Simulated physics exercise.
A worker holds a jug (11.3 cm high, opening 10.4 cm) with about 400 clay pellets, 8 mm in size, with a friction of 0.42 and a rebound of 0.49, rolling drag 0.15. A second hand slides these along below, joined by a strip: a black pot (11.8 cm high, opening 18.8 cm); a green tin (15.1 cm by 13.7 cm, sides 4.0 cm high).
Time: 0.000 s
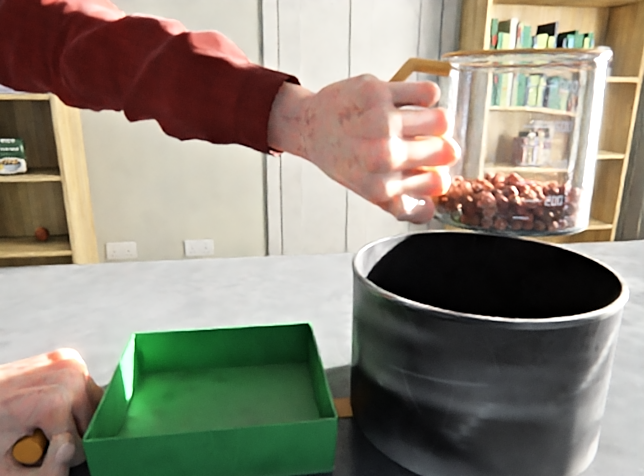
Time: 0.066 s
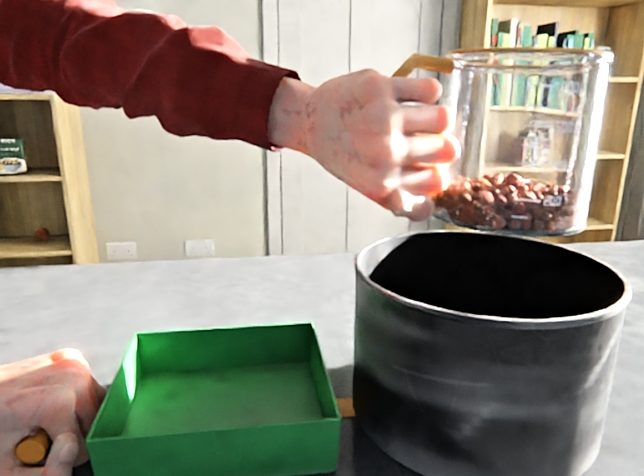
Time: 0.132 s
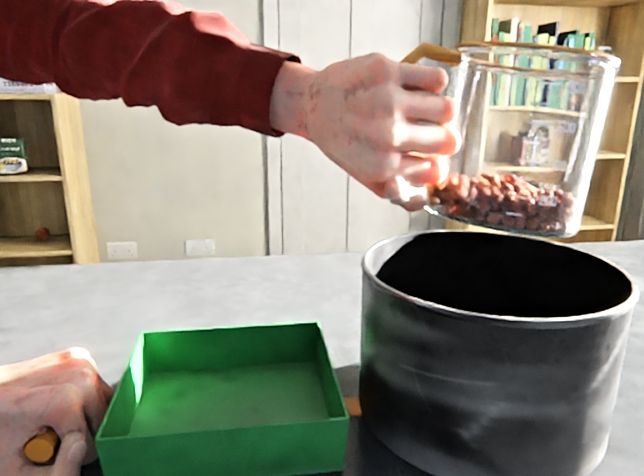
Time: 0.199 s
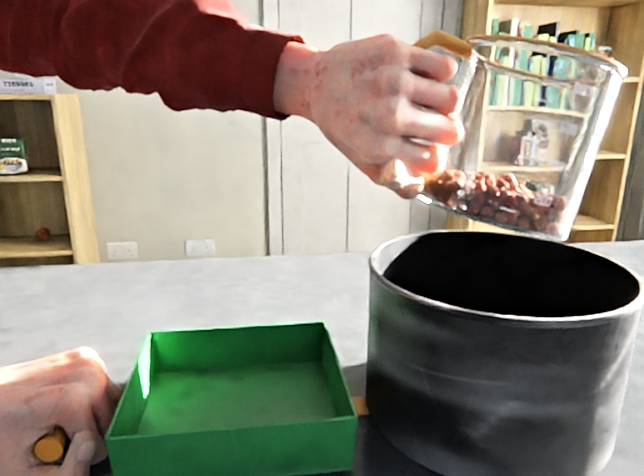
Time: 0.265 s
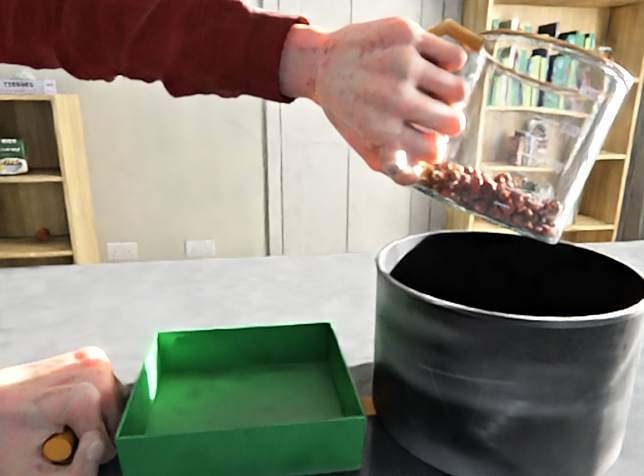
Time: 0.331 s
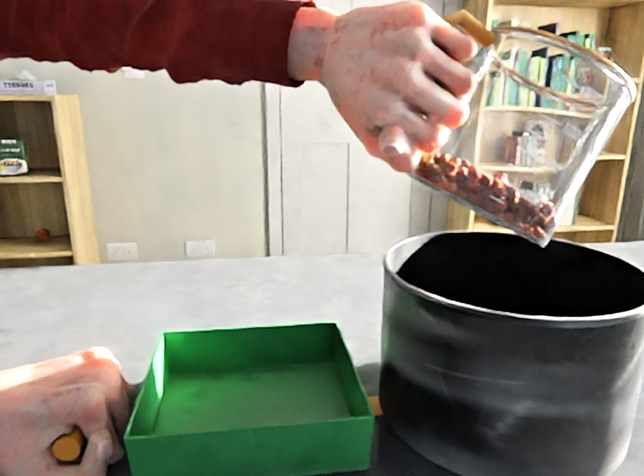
A hand tilts a glass jug of reddish-brown pellets rightward as the dishes slide slightly right.
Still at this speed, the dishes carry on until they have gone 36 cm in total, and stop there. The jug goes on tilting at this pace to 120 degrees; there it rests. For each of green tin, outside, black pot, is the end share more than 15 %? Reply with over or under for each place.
Green tin: Under, outside everything: Under, black pot: Over.
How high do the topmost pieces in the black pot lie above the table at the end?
About 2.0 cm.
After 1.64 s, tilt 120 degrees; black pot 90 %, jug 10 %; middle of all pieces on or above the table near (603, 348).
After 2.73 s, tilt 120 degrees; black pot 100 %.
Then, at 3.74 s, tilt 120 degrees; black pot 100 %.
After 4.70 s, tilt 120 degrees; black pot 100 %.
By 4.9 s all is still; outside 0 %, black pot 100 %, green tin 0 %, jug 0 %.
